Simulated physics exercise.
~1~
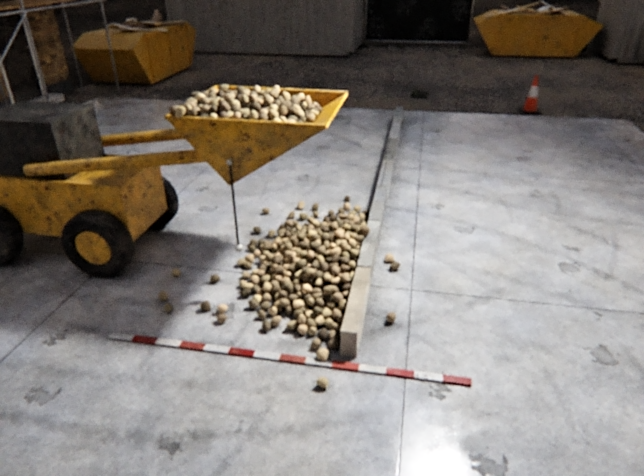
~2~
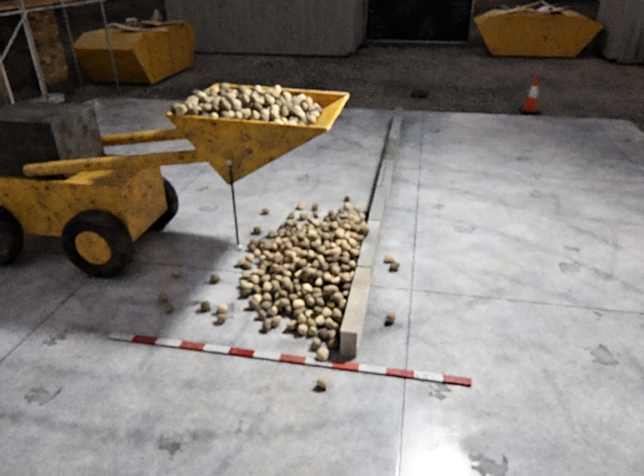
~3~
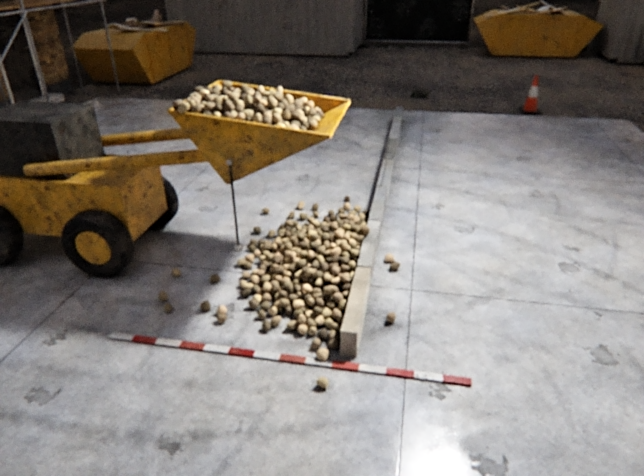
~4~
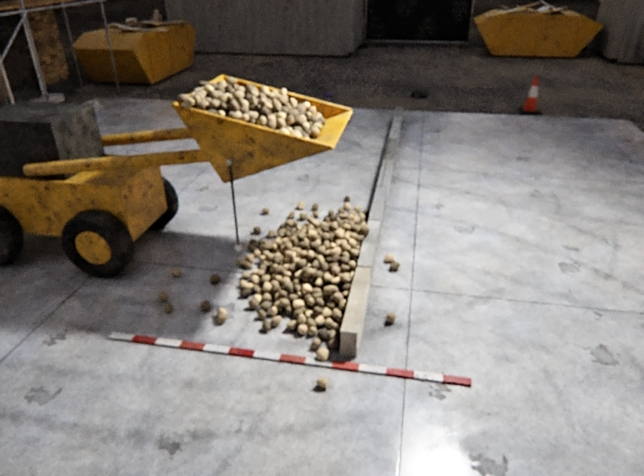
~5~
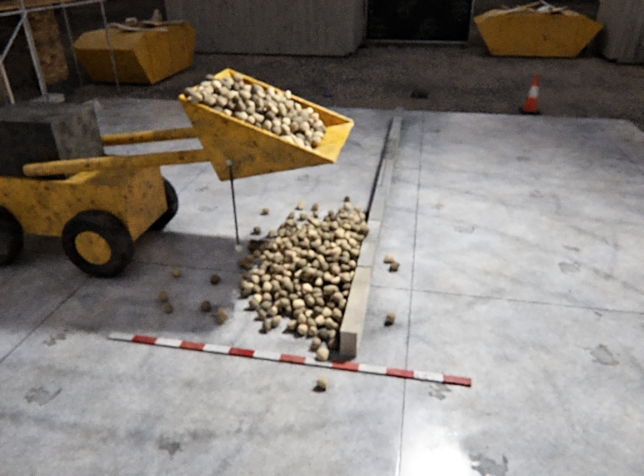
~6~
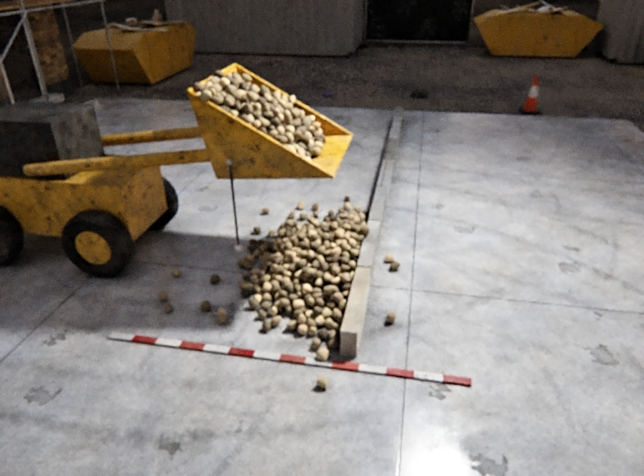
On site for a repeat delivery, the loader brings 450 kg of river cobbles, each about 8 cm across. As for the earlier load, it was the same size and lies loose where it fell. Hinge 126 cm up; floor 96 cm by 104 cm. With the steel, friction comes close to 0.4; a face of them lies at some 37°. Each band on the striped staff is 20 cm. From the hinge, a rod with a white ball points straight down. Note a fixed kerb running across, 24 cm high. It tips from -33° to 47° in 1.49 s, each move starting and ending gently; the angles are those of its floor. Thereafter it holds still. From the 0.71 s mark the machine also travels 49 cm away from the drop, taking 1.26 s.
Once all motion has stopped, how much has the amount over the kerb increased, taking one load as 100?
It has increased by some 3 per cent.
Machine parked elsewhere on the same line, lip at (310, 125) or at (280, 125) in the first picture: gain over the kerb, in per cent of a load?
Around 0 and 0 percent respectively.
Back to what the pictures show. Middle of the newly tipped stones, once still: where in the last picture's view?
Their centre rests close to (302, 249).
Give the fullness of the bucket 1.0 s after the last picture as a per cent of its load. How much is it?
Roughly 10 parts in a hundred of the load.
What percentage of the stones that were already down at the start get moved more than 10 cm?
Roughly 10 % of them.
Then, 0.5 s after the last picture the floor is at 35°; in per cent of one load, 87 in the bucket, 113 on this side of the kerb, 1 over the kerb; the foremost stones are at (370, 265).
Then, 1.0 s after the last picture the floor is at 47°; in per cent of one load, 11 in the bucket, 188 on this side of the kerb, 2 over the kerb; the foremost stones are at (390, 260).
Then, 1.8 s after the last picture the floor is at 47°; in per cent of one load, 0 in the bucket, 197 on this side of the kerb, 3 over the kerb; the foremost stones are at (431, 285).
Then, 4.4 s after the last picture the floor is at 47°; in per cent of one load, 0 in the bucket, 197 on this side of the kerb, 3 over the kerb; the foremost stones are at (431, 285). Net gain over the kerb, 3.
